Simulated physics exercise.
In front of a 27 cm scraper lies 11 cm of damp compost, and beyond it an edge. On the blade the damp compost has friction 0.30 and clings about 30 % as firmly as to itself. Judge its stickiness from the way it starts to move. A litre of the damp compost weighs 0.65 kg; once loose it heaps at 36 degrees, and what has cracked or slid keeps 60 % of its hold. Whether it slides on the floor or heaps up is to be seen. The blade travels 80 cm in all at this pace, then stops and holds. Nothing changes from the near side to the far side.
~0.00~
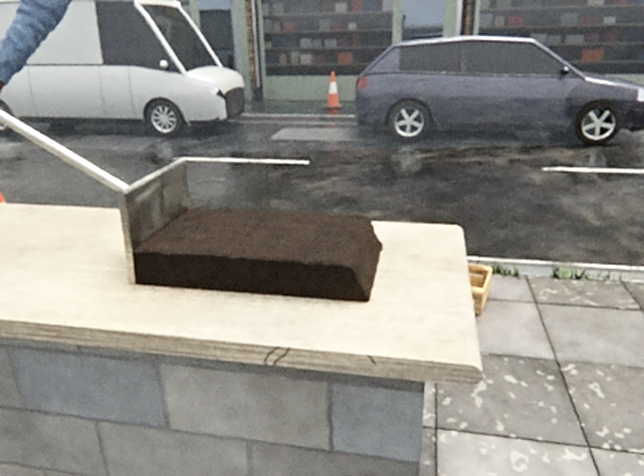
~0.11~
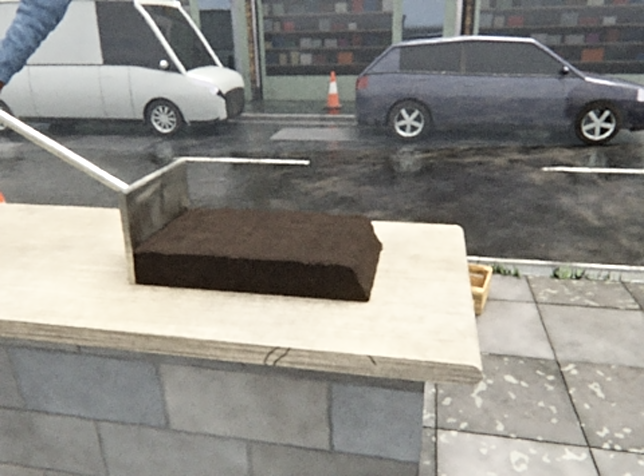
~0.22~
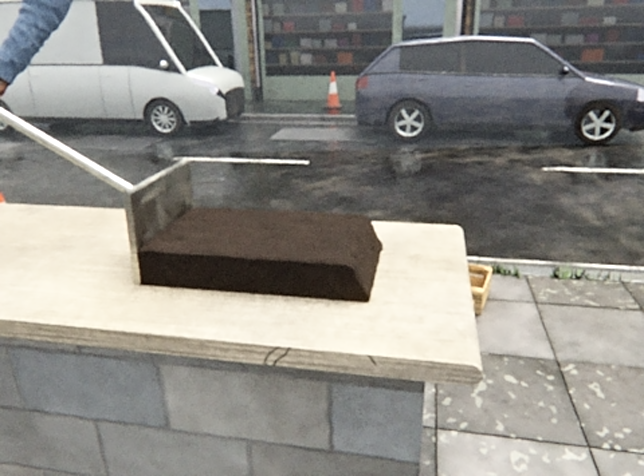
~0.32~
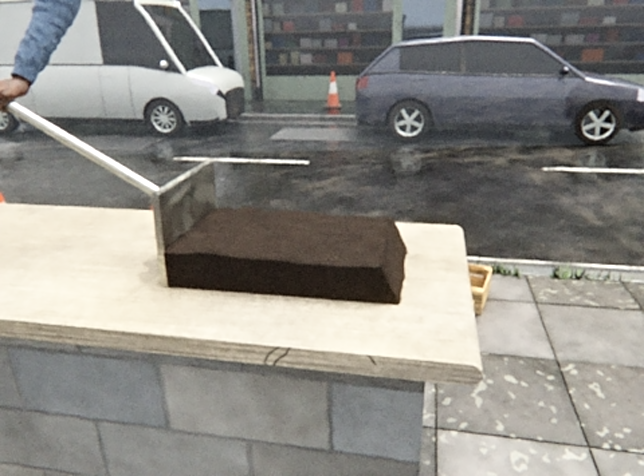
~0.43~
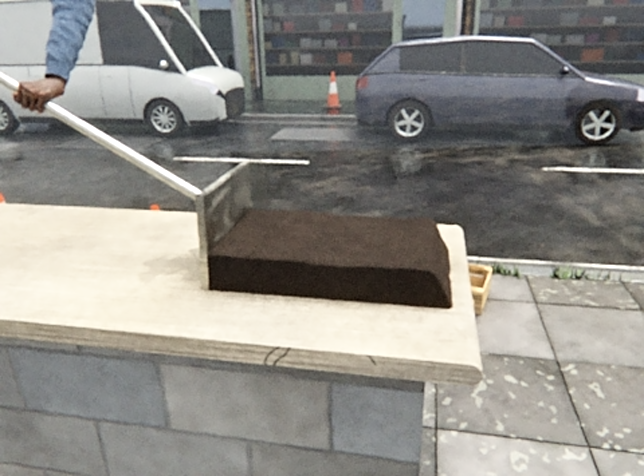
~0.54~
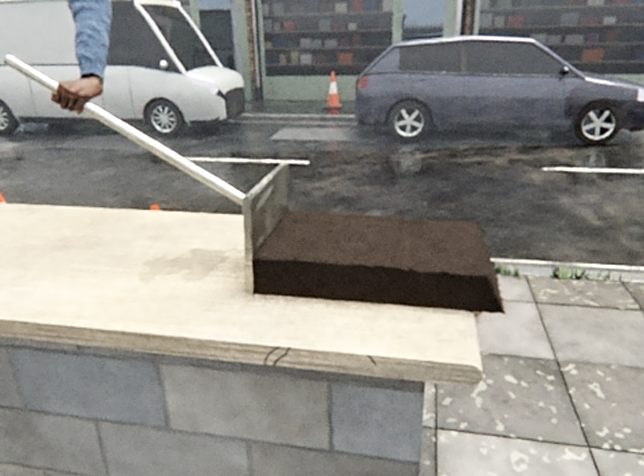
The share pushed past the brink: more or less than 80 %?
The share pushed past the brink is more than 80 %.
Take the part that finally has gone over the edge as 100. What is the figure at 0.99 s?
Some 50 per cent.
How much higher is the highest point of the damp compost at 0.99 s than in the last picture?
Some 0.0 cm.
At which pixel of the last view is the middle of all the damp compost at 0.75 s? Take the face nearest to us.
Near (467, 302).
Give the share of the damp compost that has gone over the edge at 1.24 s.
About 75 %.
By 0.75 s, 2 % has gone over the edge.
By 0.99 s, 49 % has gone over the edge.
By 1.24 s, 75 % has gone over the edge.
By 1.48 s, 100 % has gone over the edge.
By 1.58 s, at the end, 100 % has gone over the edge.
